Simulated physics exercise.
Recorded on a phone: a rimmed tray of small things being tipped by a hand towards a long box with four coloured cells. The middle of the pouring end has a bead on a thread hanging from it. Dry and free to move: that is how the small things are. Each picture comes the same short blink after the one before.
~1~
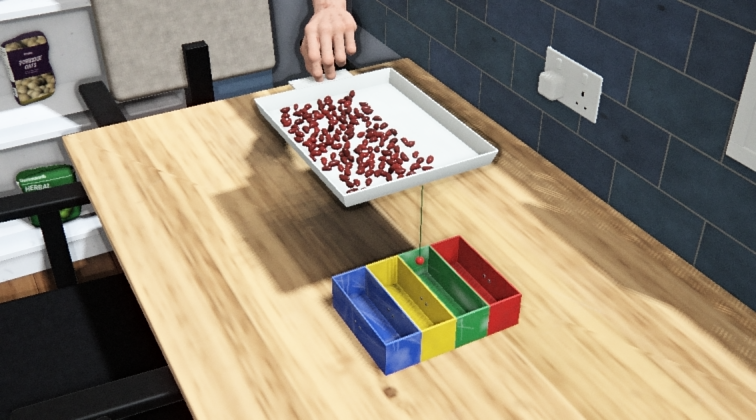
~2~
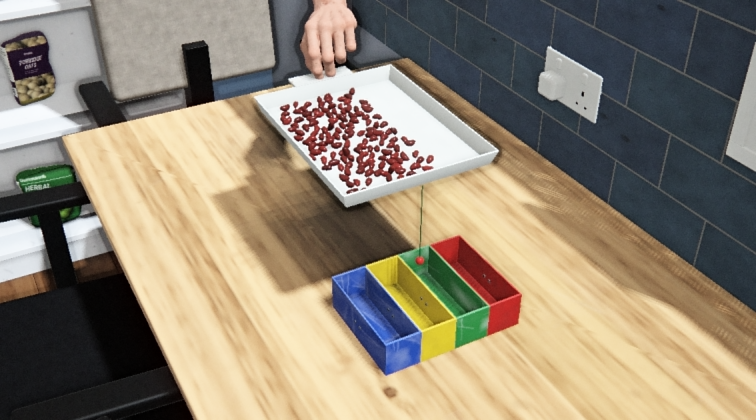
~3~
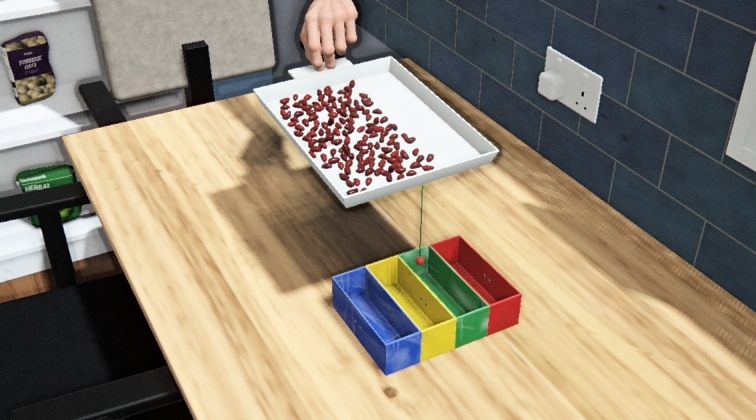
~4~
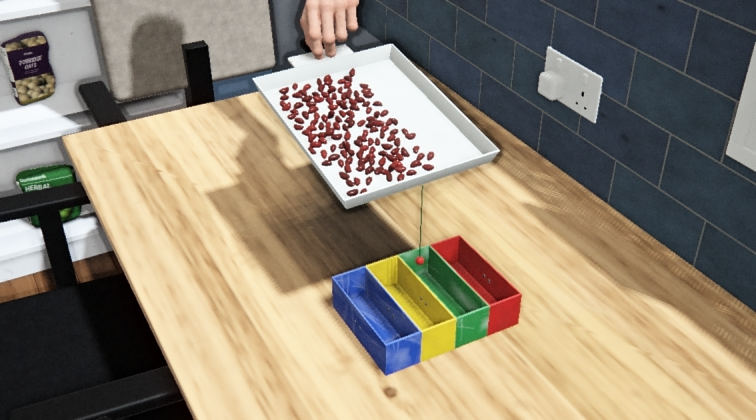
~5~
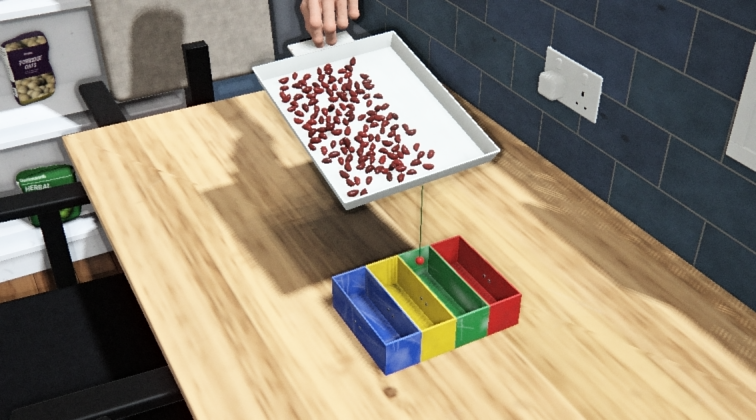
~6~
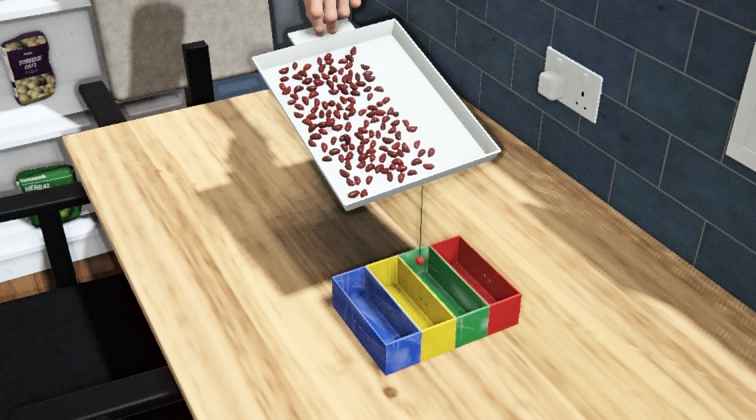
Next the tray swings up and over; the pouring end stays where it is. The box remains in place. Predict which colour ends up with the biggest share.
The biggest share goes to blue.
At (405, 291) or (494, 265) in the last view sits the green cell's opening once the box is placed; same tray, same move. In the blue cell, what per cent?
Trial 1 around 20 percent, trial 2 around 20 percent.
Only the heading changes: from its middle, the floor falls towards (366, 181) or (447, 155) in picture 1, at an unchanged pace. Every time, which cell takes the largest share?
Try 1 - the cell in blue / try 2 - that red cell.
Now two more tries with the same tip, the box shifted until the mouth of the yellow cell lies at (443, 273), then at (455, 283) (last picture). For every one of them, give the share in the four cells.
Some 30 percent, followed by some 30 percent.
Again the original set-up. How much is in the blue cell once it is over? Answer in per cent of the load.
It comes to about 40 per cent of the load.
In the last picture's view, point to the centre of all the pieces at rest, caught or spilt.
I'd place the middle at about (391, 343).
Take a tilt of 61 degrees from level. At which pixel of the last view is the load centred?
Near the pixel (381, 149).
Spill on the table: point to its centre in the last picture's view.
The centre sits near (350, 379).
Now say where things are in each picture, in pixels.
The first frame shows corners of the pouring end near (346, 191) and (491, 150), level; middle of the load near (351, 135), kidney beans; bead on its thread near (420, 261); blue cell near (403, 351); yellow cell near (438, 337); green cell near (472, 324); red cell near (504, 312).
The second frame shows corners of the pouring end near (347, 192) and (491, 149), level; middle of the load near (351, 134).
The third frame shows corners of the pouring end near (347, 193) and (491, 149), tipped barely, lowest at the left corner; middle of the load near (351, 130).
The fourth frame shows corners of the pouring end near (347, 195) and (492, 149), tipped a little, lowest at the left corner; middle of the load near (352, 124).
The fifth frame shows corners of the pouring end near (347, 197) and (493, 149), tipped a little, lowest at the left corner; middle of the load near (352, 118).
The sixth frame shows corners of the pouring end near (348, 199) and (493, 149), tipped clearly, lowest at the left corner; middle of the load near (353, 113); blue cell near (403, 351); yellow cell near (438, 337); green cell near (472, 324); red cell near (504, 312).
Shortly afterwards, tray tipped steeply; all but a few on the tray; only a few falling or outside the box.
Next, tray tipped right over; near a third on the tray; a little in the blue cell; only a few in the yellow cell; only a few in the green cell; near half falling or outside the box.
Some moments later, tray tipped past a quarter turn; near a third in the blue cell; a little in the yellow cell; a little in the green cell; only a few in the red cell; near a quarter falling or outside the box.
In the end, tray tipped past a quarter turn; near a third in the blue cell; a little in the yellow cell; a little in the green cell; only a few in the red cell; near a quarter outside the box.
